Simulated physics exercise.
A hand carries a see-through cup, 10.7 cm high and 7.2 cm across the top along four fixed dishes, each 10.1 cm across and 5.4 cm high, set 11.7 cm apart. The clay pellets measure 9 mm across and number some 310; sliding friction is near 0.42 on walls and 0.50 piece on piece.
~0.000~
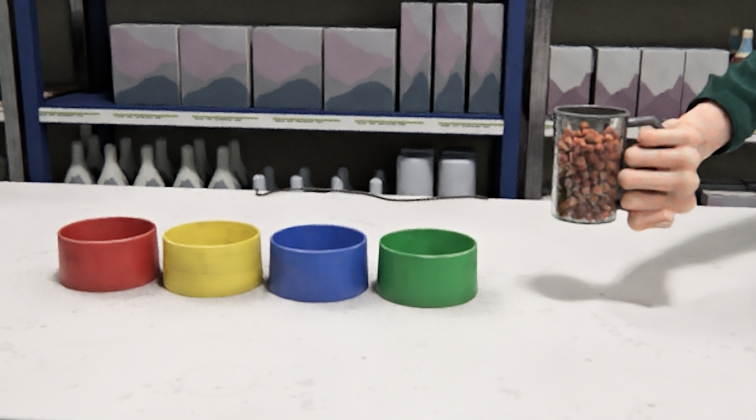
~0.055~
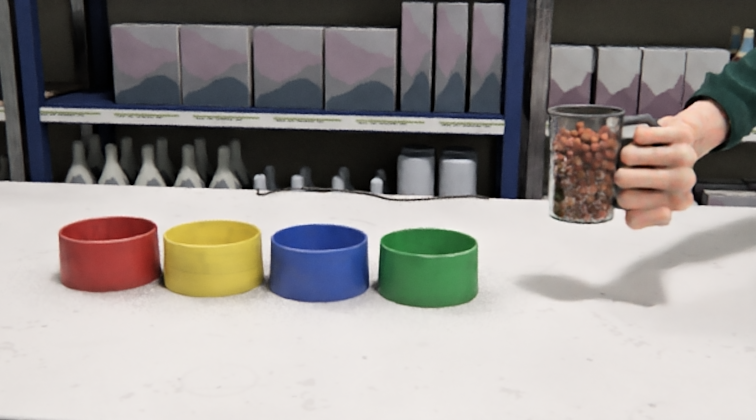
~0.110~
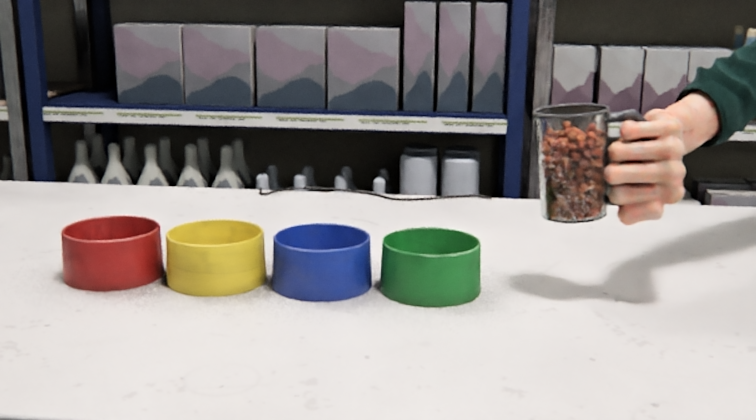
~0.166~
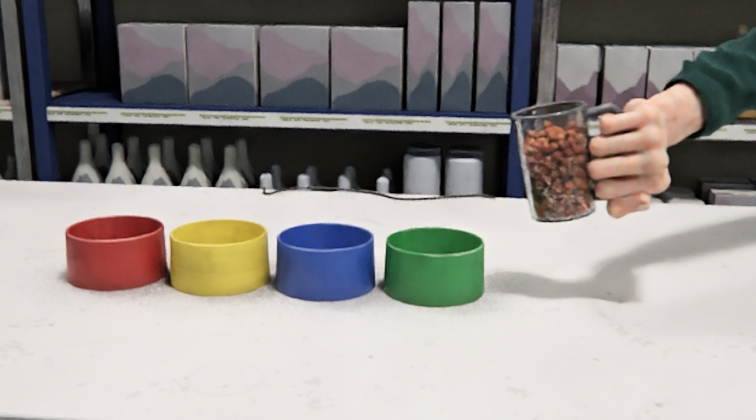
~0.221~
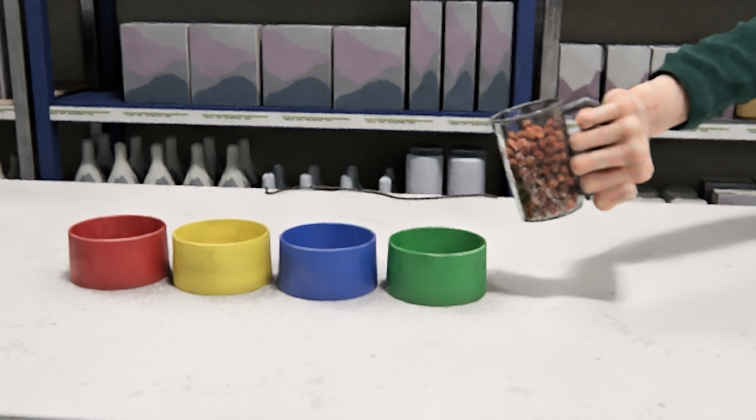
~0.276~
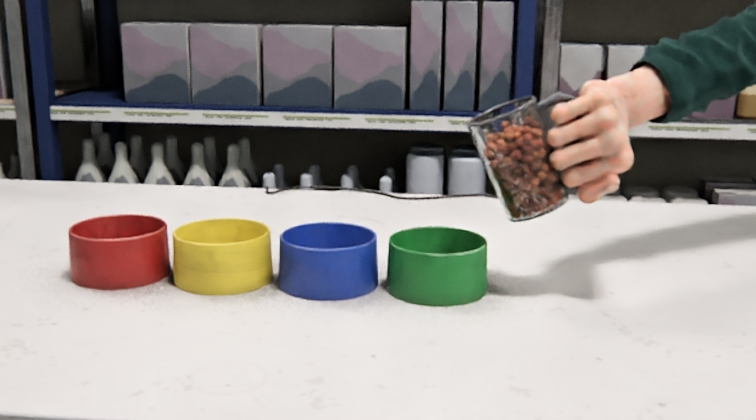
At first, a hand at the right holds a clear cup of reddish-brown pellets upright above a white counter, with red, yellow, blue and green dishes lined up to its left. The hand then moves the cup a short way left while leaning its rim leftward, the pellets still inside.
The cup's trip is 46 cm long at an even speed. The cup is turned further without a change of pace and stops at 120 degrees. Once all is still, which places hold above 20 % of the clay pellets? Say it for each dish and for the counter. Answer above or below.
Red above, blue below, green below, yellow below, counter below.
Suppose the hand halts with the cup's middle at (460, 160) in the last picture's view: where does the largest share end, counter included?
The winner: Green.
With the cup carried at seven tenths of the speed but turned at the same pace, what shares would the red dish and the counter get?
In that case red 10; counter 20.
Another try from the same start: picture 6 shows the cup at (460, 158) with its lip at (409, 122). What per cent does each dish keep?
Red 90, blue 0, green 0, yellow 0.
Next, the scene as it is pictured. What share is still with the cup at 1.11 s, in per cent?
Roughly 90 per cent.
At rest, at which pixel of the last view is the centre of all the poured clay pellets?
At about (114, 256).
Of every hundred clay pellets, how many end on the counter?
Roughly 10 per cent.
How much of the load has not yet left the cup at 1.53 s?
Roughly 0 per cent.
Then, at 0.77 s, tilt 76 degrees; cup holds 100 %.
After 1.11 s, tilt 113 degrees; cup holds 90 %, yellow 10 %.
Then, at 1.53 s, tilt 120 degrees; cup holds 0 %, red 85 %, yellow 5 %.
At rest (2.3 s), red 85 %, blue 0 %, green 0 %, yellow 5 %, counter 10 %.
